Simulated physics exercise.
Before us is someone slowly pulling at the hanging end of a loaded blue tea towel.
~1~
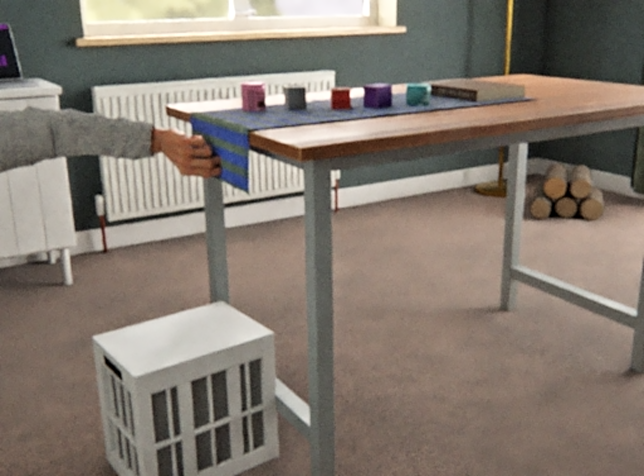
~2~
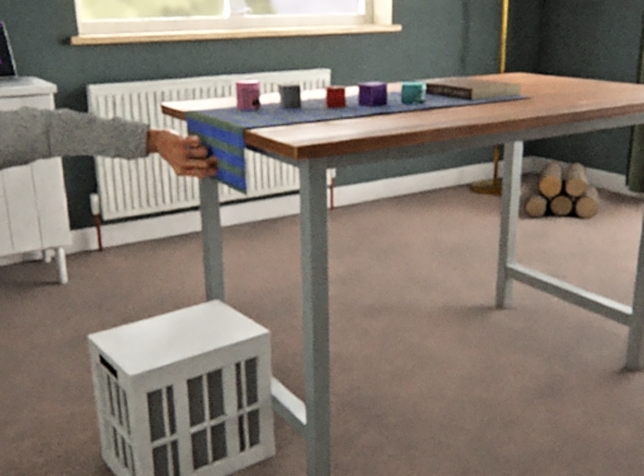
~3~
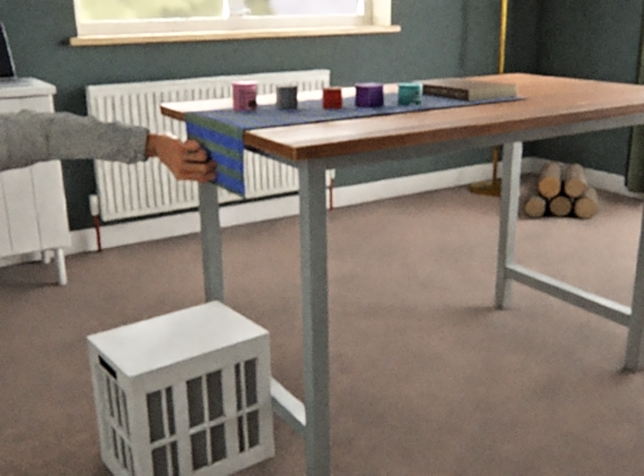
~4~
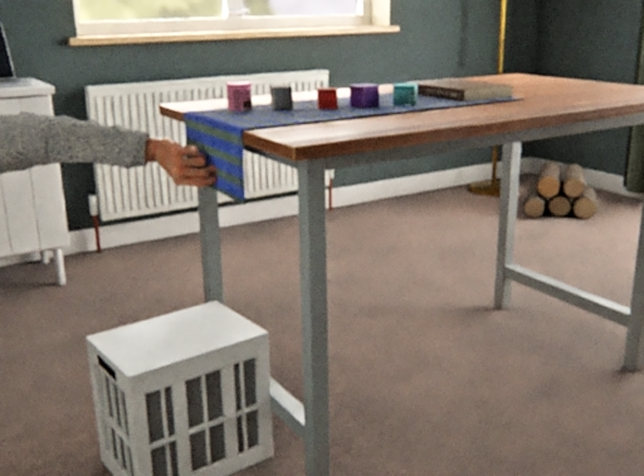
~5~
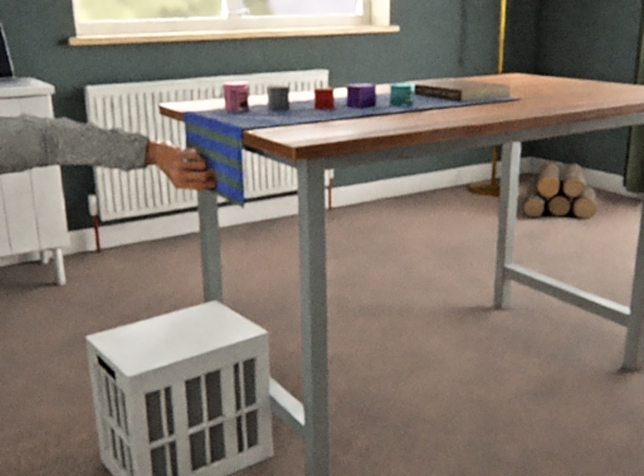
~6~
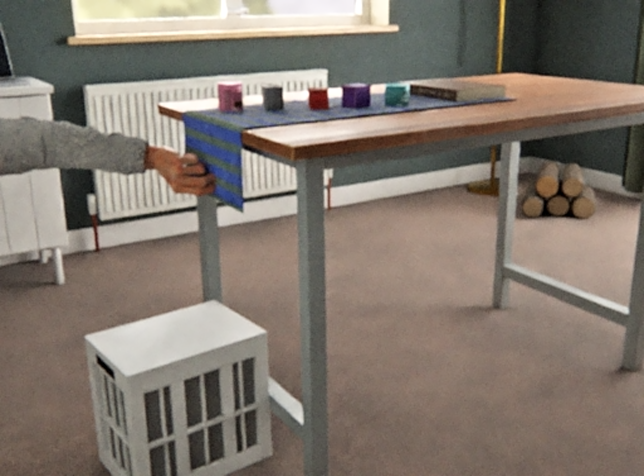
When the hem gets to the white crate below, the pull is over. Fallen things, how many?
Three things drop off.
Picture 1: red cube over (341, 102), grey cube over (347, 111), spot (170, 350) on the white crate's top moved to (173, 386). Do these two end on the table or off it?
In the end the red cube is no longer on top and the grey cube is no longer on top.
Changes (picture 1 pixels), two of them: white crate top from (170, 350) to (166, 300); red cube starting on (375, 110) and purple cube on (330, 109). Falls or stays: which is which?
Red cube: Still up. Purple cube: Still up.
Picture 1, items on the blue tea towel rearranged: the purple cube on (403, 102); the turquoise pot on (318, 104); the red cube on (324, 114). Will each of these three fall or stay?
You'd see the purple cube hang on, the turquoise pot go down and the red cube go down.
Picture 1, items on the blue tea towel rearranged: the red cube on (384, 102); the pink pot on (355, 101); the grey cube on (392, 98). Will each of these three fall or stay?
Red cube stays, pink pot stays, grey cube stays.
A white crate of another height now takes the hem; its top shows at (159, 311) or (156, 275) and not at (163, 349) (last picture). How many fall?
The tally is 2 and 1.
Soon after, hem near (216, 262); pink pot gone.
After that, hem on the crate; pink pot, grey cube and red cube gone.
In the end, hem on the crate; pink pot, grey cube and red cube gone. The count of fallen things is three.
